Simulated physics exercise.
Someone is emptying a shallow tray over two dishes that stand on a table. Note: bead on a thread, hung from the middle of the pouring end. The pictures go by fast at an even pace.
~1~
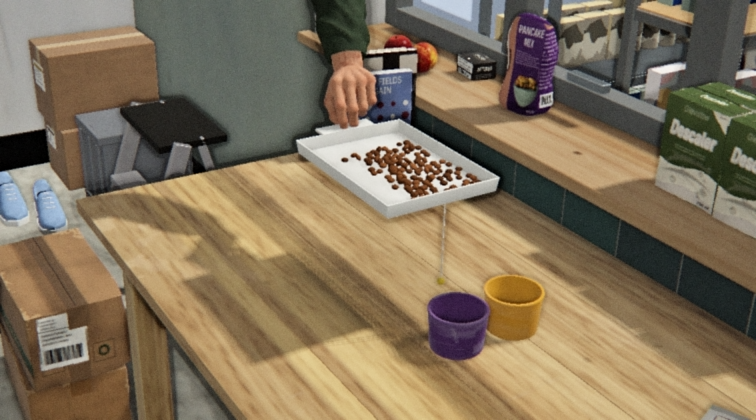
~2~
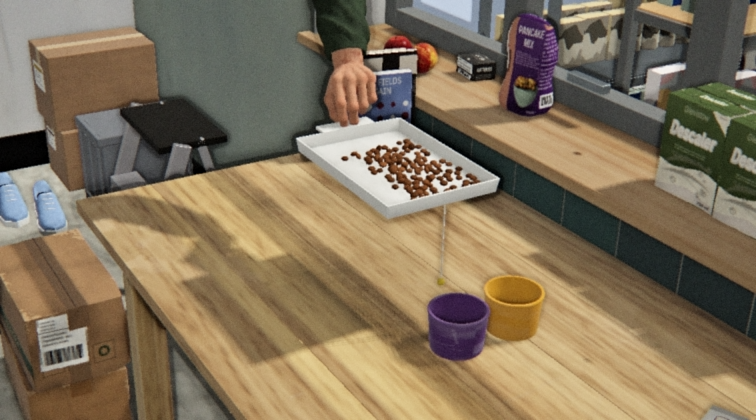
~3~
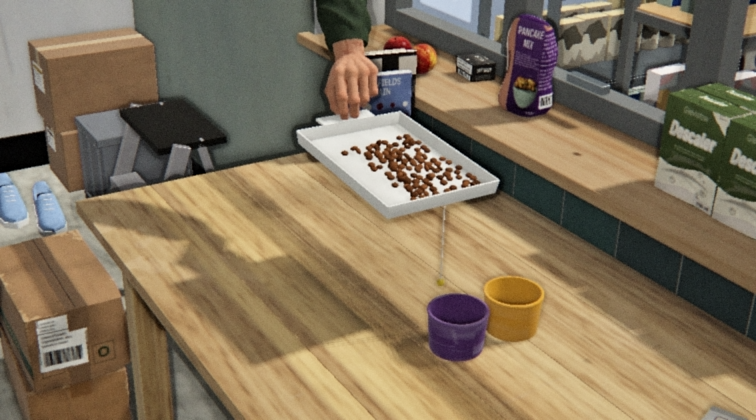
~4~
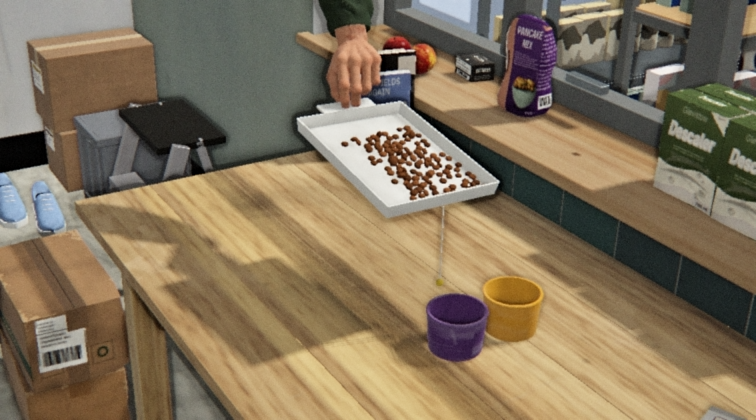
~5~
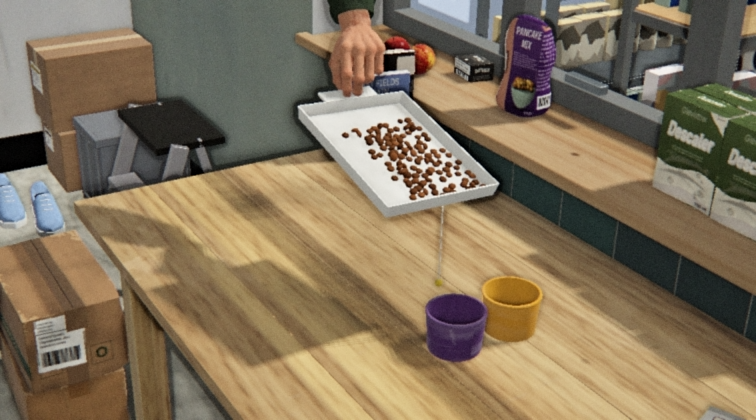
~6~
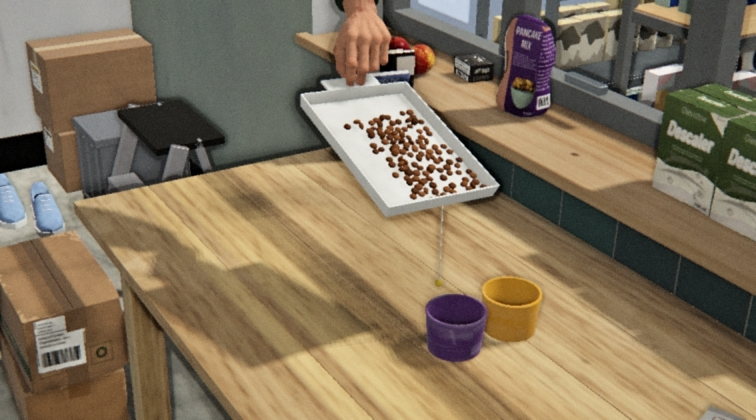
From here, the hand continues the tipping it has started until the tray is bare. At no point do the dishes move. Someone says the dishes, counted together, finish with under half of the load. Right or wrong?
Wrong, they hold over half.
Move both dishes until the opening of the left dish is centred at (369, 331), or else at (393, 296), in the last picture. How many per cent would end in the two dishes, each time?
In order: 10 percent and 0 percent.
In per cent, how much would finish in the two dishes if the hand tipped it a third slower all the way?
That works out at some 80 per cent.
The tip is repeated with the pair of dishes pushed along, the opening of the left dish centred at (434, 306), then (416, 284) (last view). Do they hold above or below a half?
At place one in excess of half; at place two not up to half.
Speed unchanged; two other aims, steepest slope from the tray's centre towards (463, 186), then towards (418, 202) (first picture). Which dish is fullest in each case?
So, first the right-side one, then the left-side one.
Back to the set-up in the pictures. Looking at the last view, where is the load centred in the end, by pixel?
Close to (501, 327) in the last view.
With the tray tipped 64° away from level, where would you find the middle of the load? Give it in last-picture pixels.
I'd put the middle of the pieces at roughly (457, 172).
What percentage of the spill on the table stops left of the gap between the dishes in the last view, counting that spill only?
Estimate: About 50 percent.
Just after the last frame, tray tipped steeply; every one on the tray.
A moment on, tray tipped past a quarter turn; roughly a third on the tray; just a few in the left dish; roughly a quarter in the right dish; just a few outside both; roughly a third in the air.
Further on, tray tipped past a quarter turn; roughly a quarter in the left dish; roughly half in the right dish; roughly a quarter outside both.
When it is over, tray tipped past a quarter turn; roughly a quarter in the left dish; roughly half in the right dish; roughly a quarter outside both.
